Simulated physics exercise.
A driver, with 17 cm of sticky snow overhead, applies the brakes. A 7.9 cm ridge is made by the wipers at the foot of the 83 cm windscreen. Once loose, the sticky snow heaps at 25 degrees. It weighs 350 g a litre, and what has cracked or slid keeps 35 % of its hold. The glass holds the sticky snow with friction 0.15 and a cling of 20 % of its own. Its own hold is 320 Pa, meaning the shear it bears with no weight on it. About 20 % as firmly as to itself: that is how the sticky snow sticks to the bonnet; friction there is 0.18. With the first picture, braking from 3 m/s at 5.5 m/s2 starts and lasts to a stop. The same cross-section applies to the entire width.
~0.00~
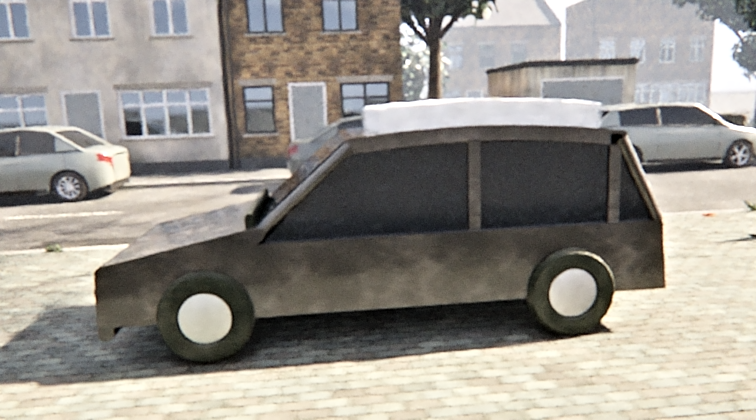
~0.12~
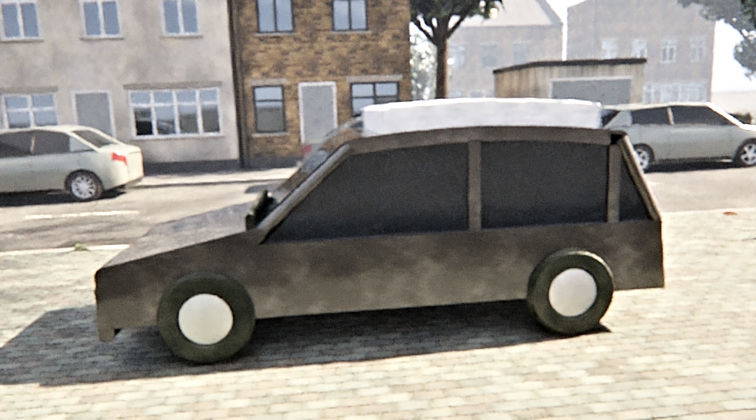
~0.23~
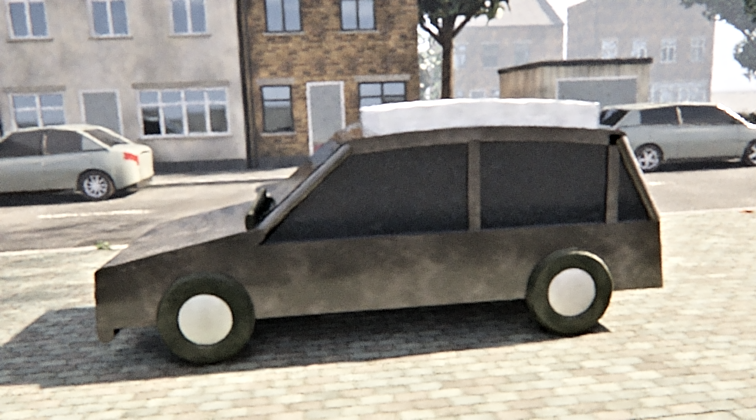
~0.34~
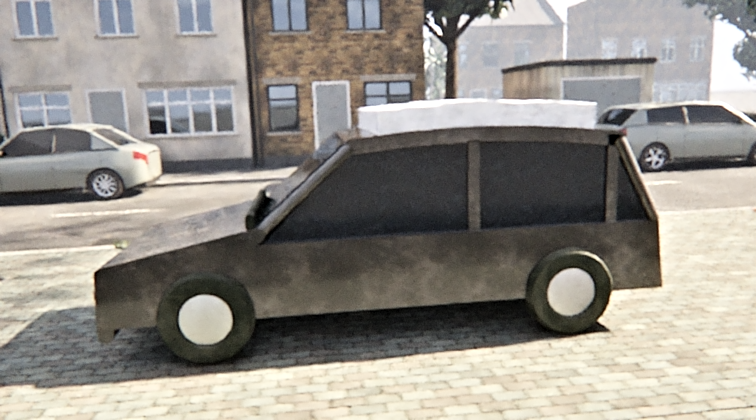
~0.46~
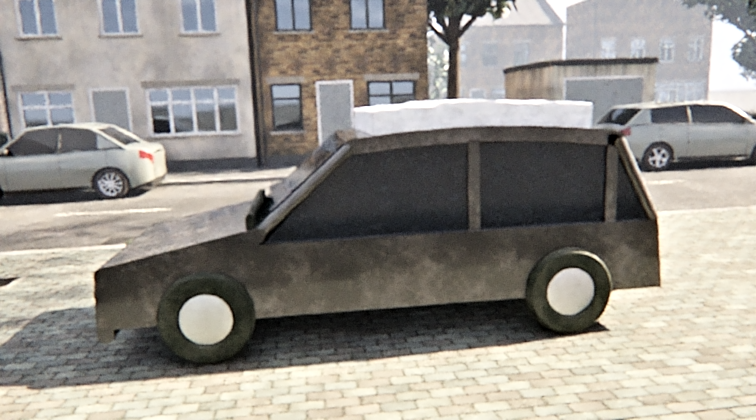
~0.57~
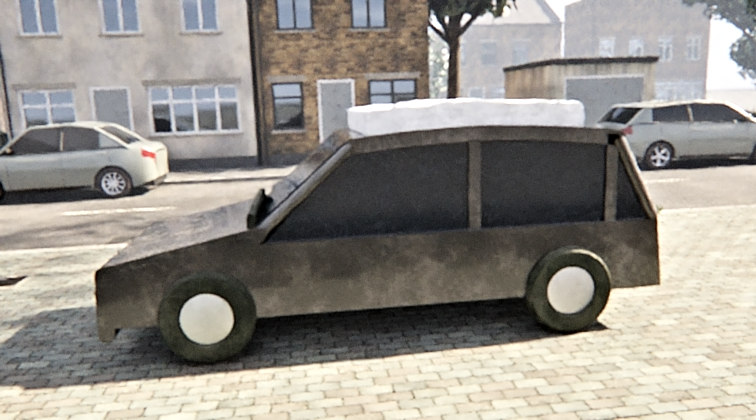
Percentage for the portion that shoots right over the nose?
Near 0 percent.
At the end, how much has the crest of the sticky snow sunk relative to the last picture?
The gap comes to about 0 centimetres.
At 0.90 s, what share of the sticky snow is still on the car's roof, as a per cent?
95 per cent.
After 0.90 s, 97 % of the snow is on the roof, 3 % on the glass, none on the bonnet and none has gone off the nose.
After 1.28 s, 97 % of the snow is on the roof, 3 % on the glass, none on the bonnet and none has gone off the nose.
After 1.66 s, 97 % of the snow is on the roof, 3 % on the glass, none on the bonnet and none has gone off the nose.
After 2.05 s, 97 % of the snow is on the roof, 3 % on the glass, none on the bonnet and none has gone off the nose.
After 2.20 s, at the end, 97 % of the snow is on the roof, 3 % on the glass, none on the bonnet and none has gone off the nose.
